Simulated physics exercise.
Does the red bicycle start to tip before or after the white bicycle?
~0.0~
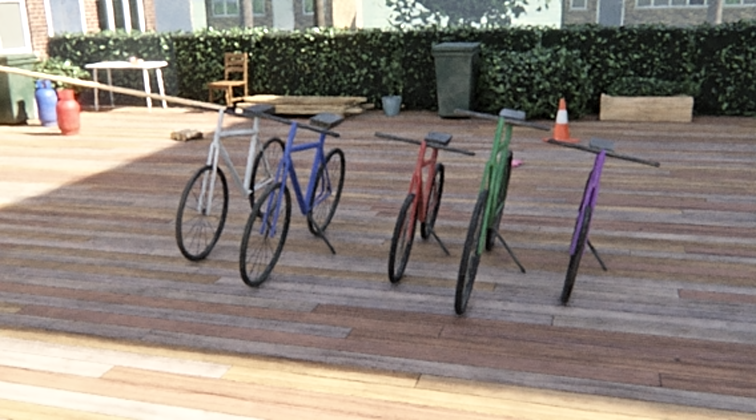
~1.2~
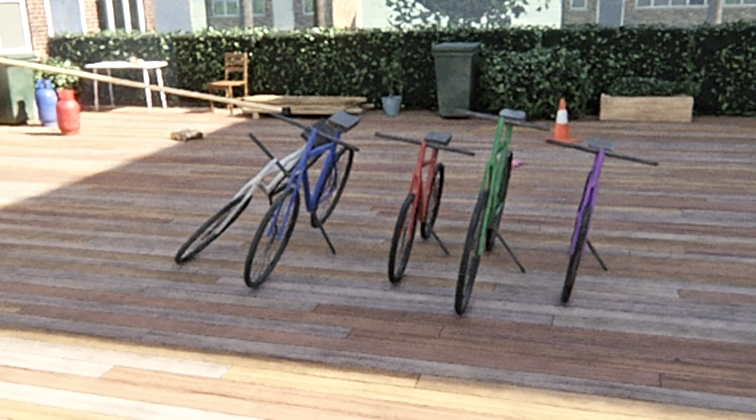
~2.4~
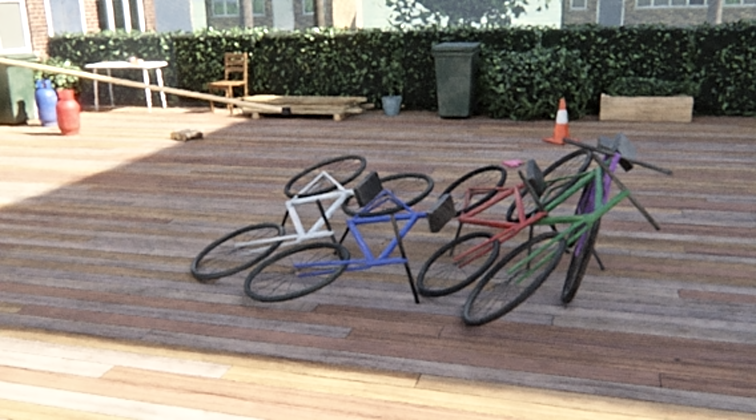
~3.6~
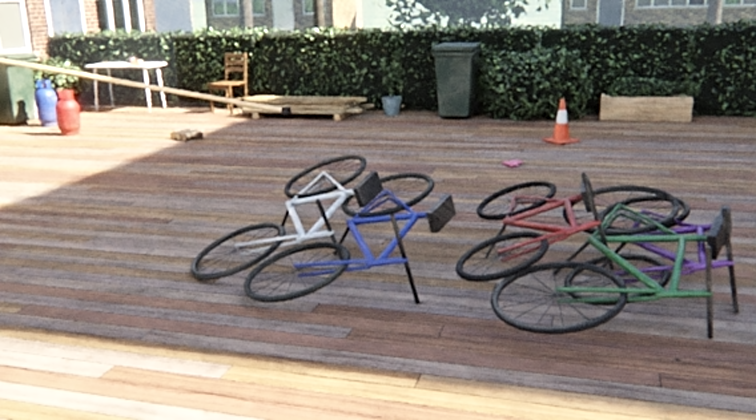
The red bicycle starts to tip after the white one. The white bicycle is already leaning far over while the red one still stands in place.
